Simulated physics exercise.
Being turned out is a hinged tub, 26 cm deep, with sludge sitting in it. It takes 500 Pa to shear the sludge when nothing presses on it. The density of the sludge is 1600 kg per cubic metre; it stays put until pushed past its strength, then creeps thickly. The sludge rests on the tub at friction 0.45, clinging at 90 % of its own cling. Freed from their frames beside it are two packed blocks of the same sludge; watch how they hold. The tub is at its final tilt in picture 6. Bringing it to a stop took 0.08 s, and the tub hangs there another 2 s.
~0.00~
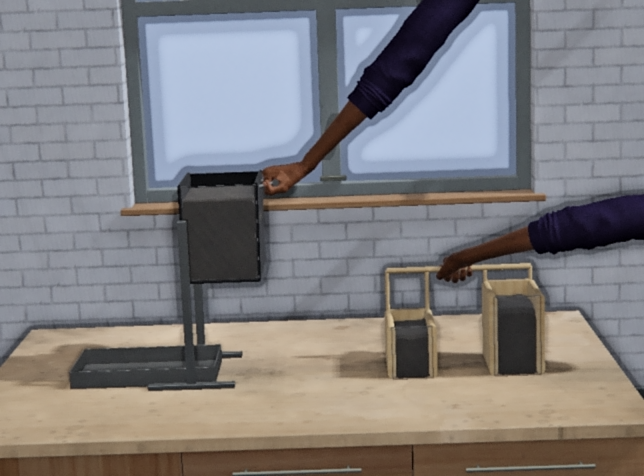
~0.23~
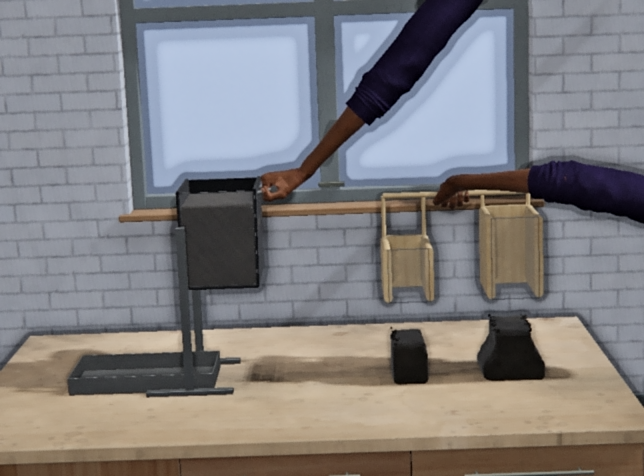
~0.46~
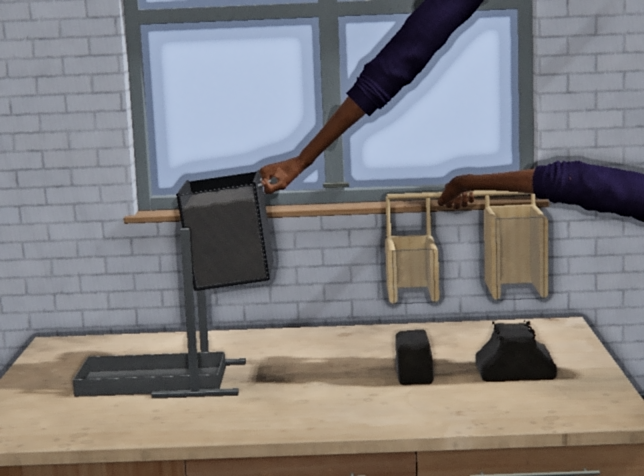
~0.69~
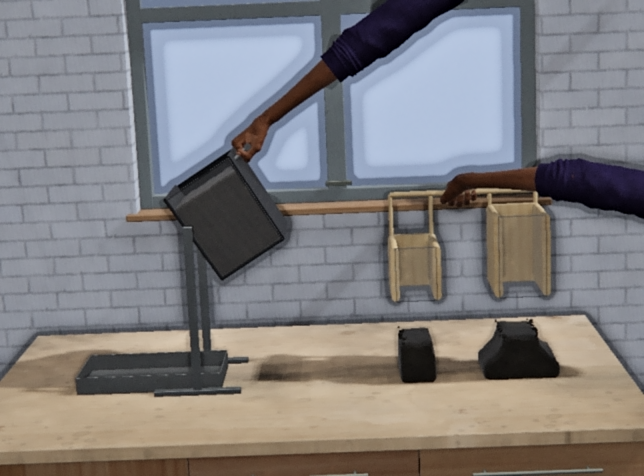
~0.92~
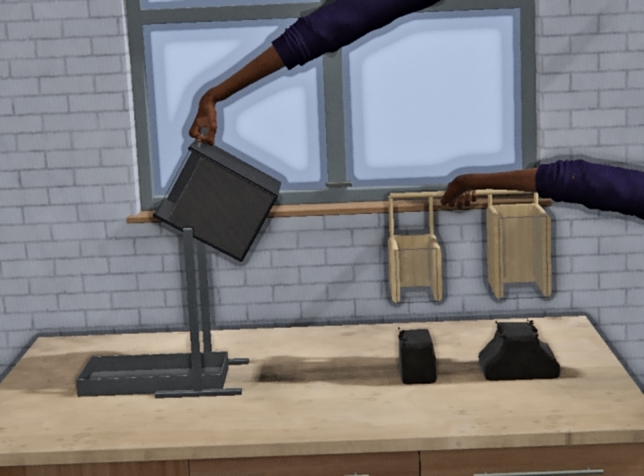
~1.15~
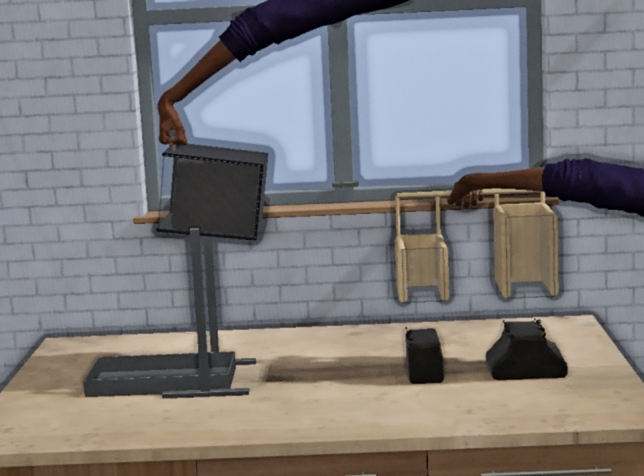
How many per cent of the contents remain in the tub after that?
100 %.
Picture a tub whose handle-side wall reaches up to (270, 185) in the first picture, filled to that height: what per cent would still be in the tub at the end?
In that case close to 65 %.
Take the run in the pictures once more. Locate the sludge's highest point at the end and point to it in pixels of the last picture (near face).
Around (234, 167).
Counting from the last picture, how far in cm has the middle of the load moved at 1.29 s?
Around 1 cm.
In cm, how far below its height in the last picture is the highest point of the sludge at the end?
2 cm.
After 1.29 s, the tub is at 82 degrees and holds 100 %.
After 1.46 s, the tub is at 82 degrees and holds 100 %.
After 1.63 s, the tub is at 82 degrees and holds 100 %.
After 1.80 s, the tub is at 82 degrees and holds 100 %.
After 3.15 s, at the end, the tub is at 82 degrees and holds 100 %.
